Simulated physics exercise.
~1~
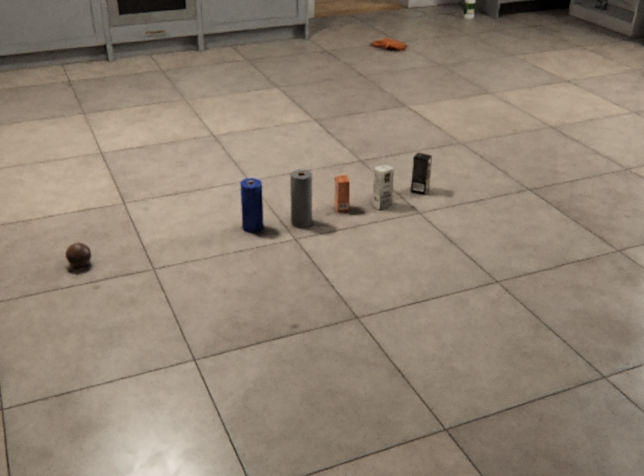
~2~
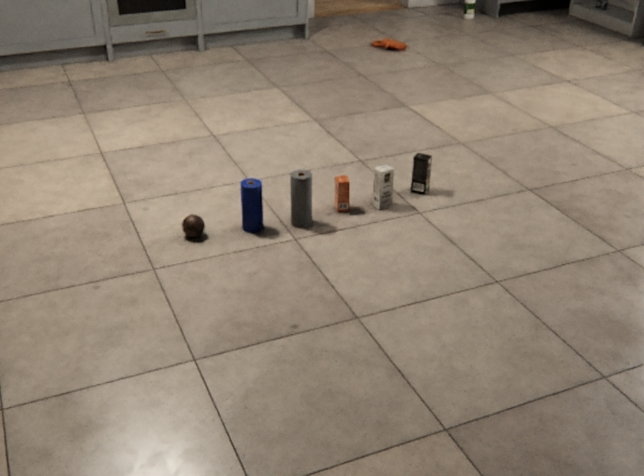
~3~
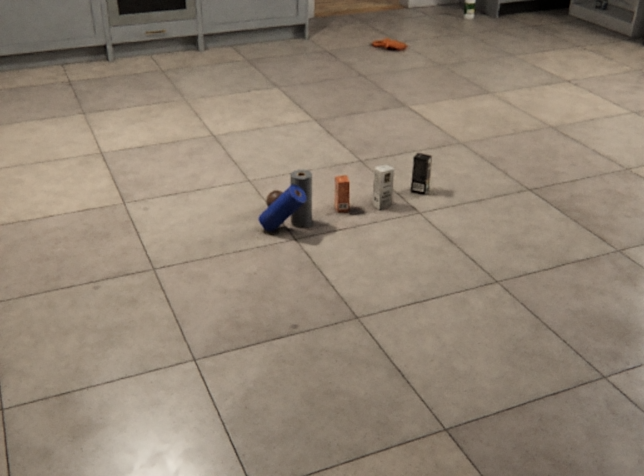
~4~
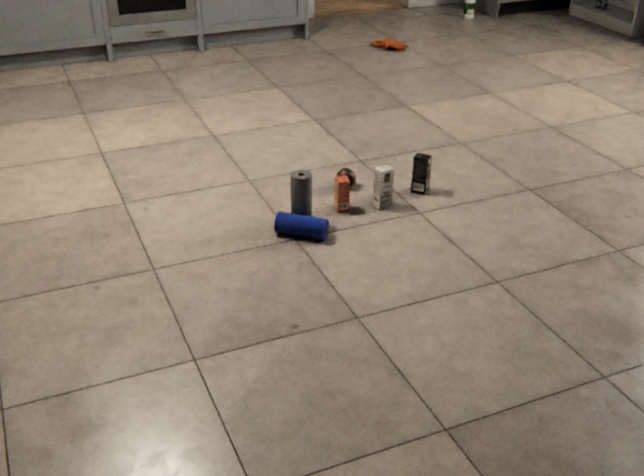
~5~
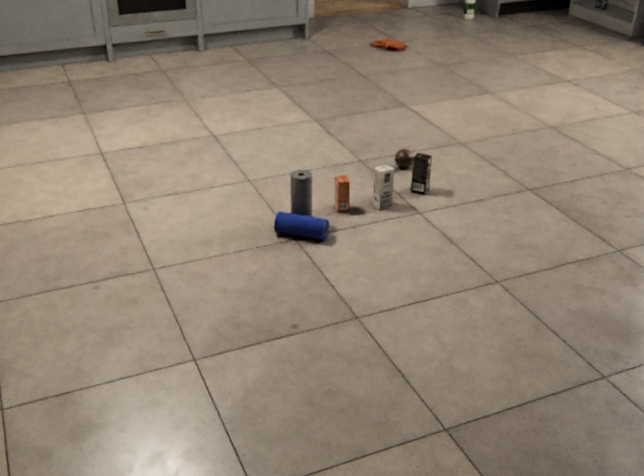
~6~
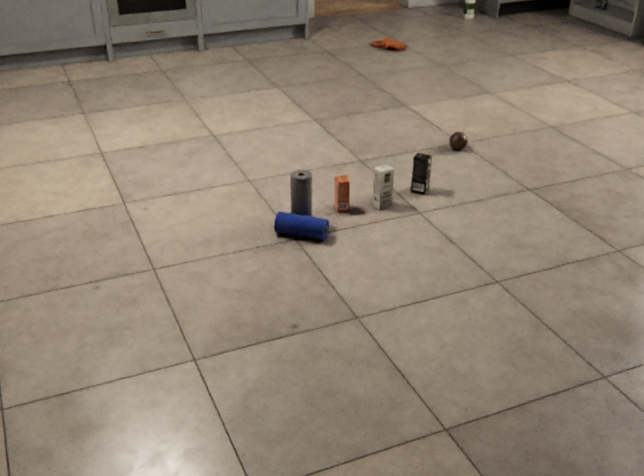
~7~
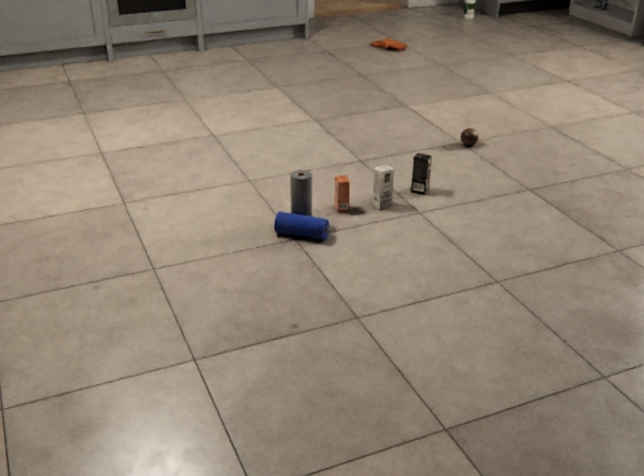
We see a brown ball roll right across a tiled floor toward a row of five standing items, knocking over the blue roll, then passing behind the grey roll and the orange, white and black cartons, which stay upright as it ends up beyond them.
